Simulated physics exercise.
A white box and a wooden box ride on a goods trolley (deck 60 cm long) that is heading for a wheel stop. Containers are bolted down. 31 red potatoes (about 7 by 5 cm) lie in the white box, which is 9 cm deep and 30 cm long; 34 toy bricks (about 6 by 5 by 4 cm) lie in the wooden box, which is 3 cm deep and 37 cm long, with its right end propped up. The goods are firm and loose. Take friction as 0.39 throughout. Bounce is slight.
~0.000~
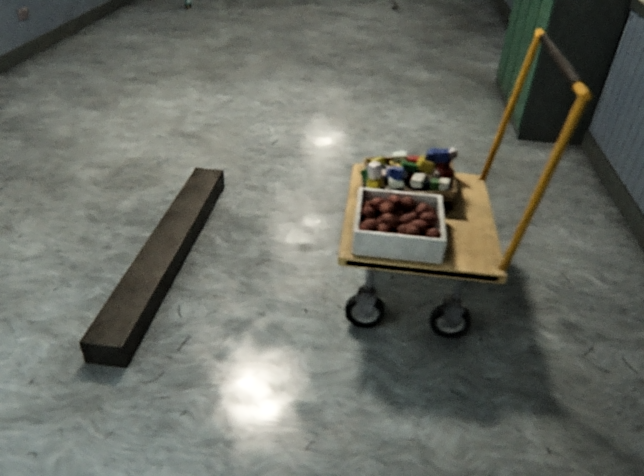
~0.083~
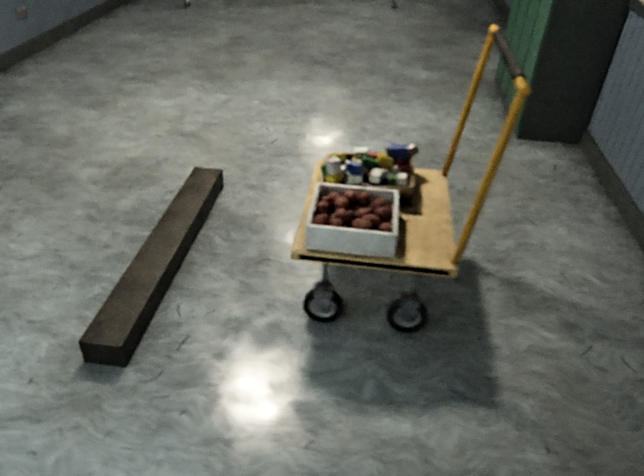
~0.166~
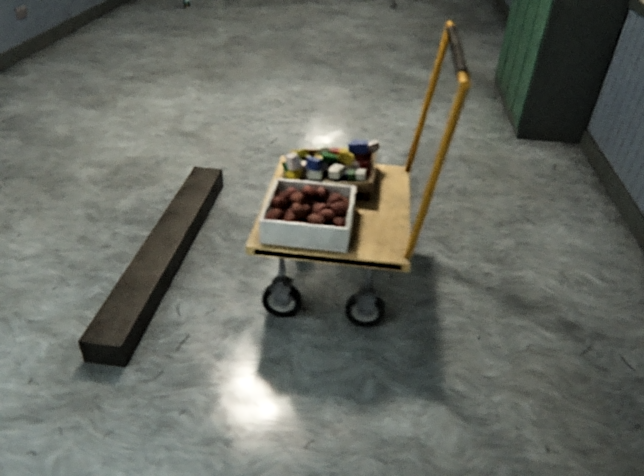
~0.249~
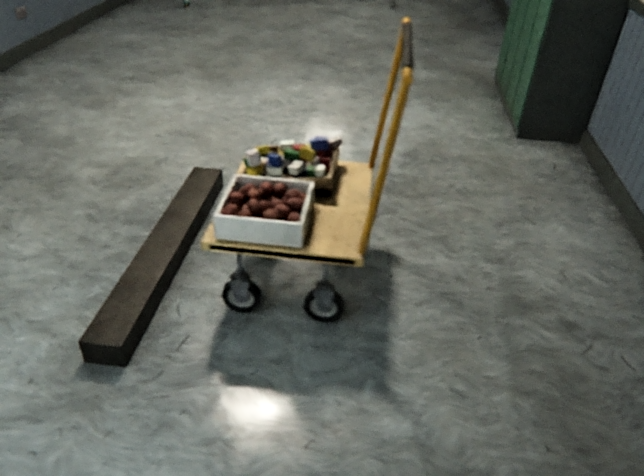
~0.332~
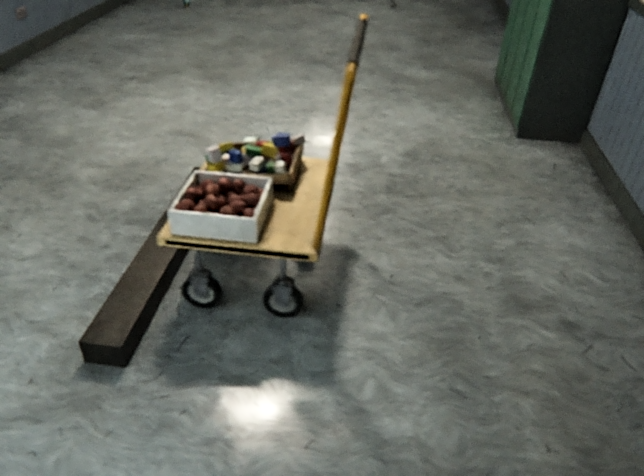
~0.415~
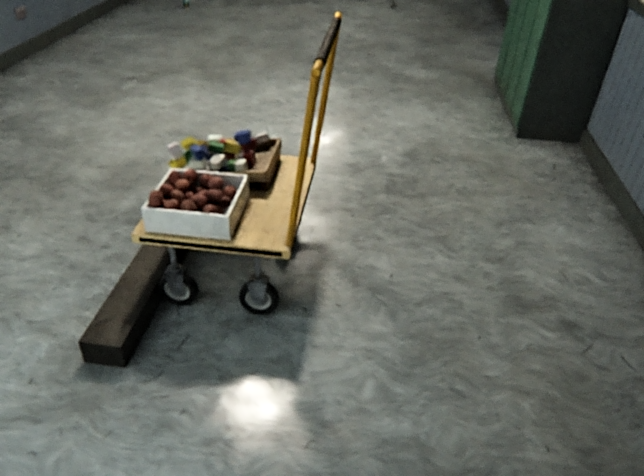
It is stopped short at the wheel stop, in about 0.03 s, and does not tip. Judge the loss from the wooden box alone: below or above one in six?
Out of the wooden box go more than a sixth of the toy bricks.
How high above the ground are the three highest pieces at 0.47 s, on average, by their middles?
Roughly 54 cm.
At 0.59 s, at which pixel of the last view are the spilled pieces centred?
Around (168, 168).
After 0.47 s, white box 31 in, 0 out and wooden box 29 in, 5 out.
After 0.59 s, white box 30 in, 1 out and wooden box 24 in, 10 out.
After 0.82 s, white box 29 in, 2 out and wooden box 21 in, 13 out.
When it is over (at 1.32 s), white box 29 in, 2 out and wooden box 21 in, 13 out. Asked share, 13 of 34, 38 per cent.
